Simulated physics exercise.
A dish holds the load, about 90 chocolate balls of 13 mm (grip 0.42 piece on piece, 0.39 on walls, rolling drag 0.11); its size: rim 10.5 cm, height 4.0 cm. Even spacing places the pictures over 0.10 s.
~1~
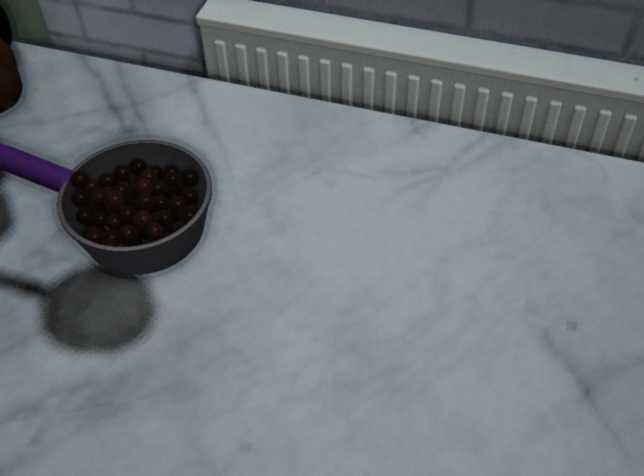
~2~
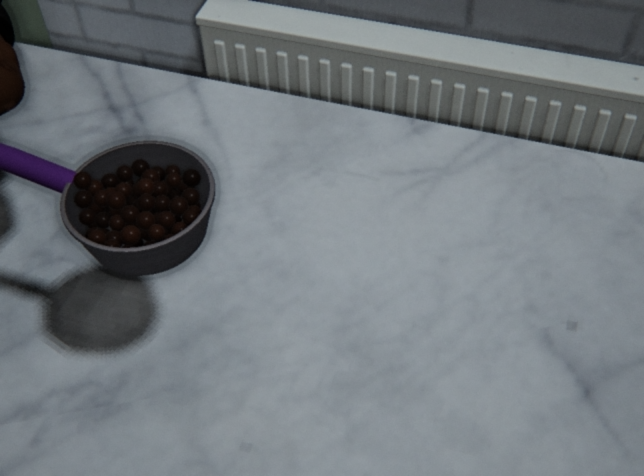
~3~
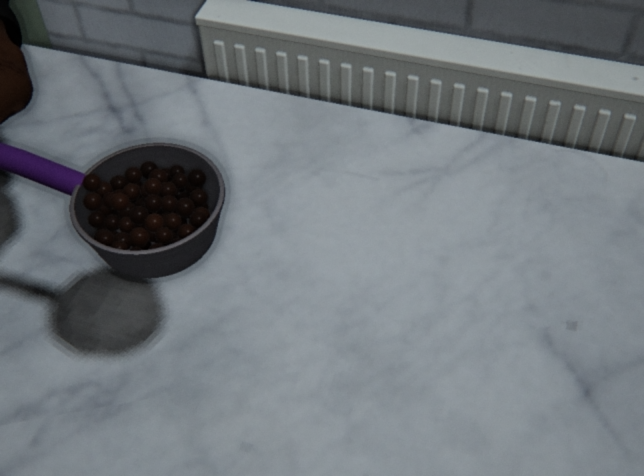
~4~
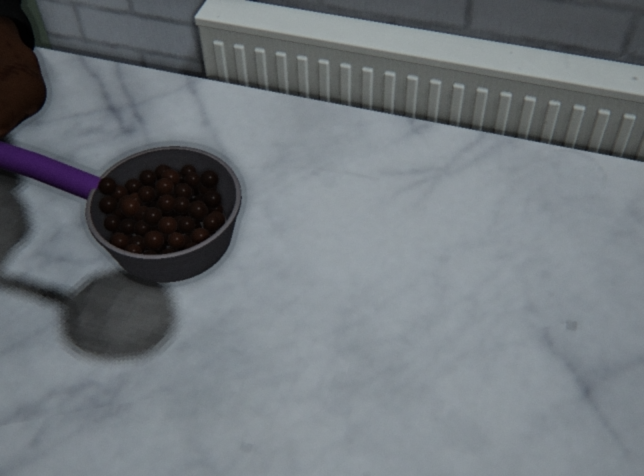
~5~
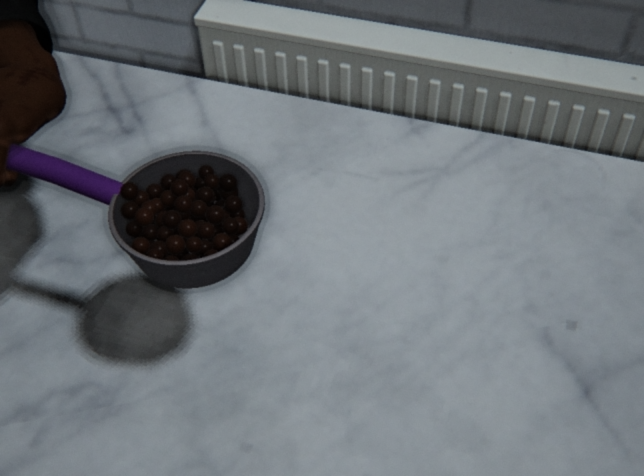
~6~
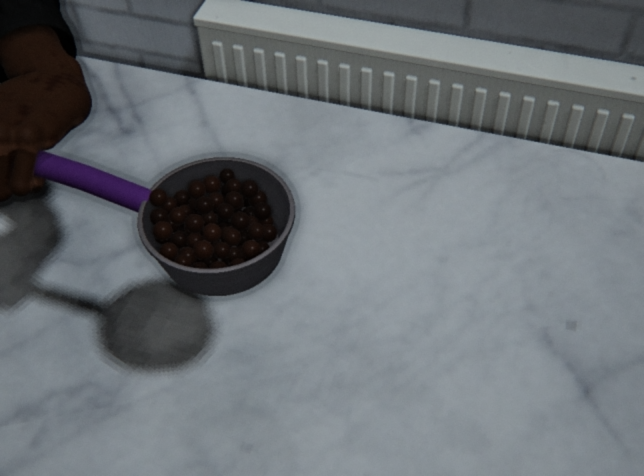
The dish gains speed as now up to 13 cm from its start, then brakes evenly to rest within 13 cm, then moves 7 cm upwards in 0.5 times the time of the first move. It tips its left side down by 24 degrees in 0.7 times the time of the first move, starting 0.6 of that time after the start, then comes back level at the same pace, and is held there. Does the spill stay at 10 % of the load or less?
The share lost is a tenth or smaller.
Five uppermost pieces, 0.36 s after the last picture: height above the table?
I'd put them close to 30 centimetres up.
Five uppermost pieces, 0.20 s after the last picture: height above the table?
Roughly 25 centimetres.
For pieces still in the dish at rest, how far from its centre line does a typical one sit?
Distance: Around 3.0 cm.
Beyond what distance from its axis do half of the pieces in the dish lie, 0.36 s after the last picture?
It comes out at around 3.0 cm.
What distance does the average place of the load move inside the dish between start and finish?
The distance is some 0.5 cm from start to finish.
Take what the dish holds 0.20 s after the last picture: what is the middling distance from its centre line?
Around 3.0 cm.
Then, 0.20 s after the last picture, tilt 18 degrees; dish 100 %; middle of all pieces near (490, 288).
Then, 0.36 s after the last picture, tilt 18 degrees; dish 100 %; middle of all pieces near (477, 220).
Then, 0.51 s after the last picture, tilt 0 degrees; dish 100 %; middle of all pieces near (479, 224).
Then, 0.65 s after the last picture, tilt 0 degrees; dish 100 %; middle of all pieces near (481, 224).
In the end, dish 100 %.
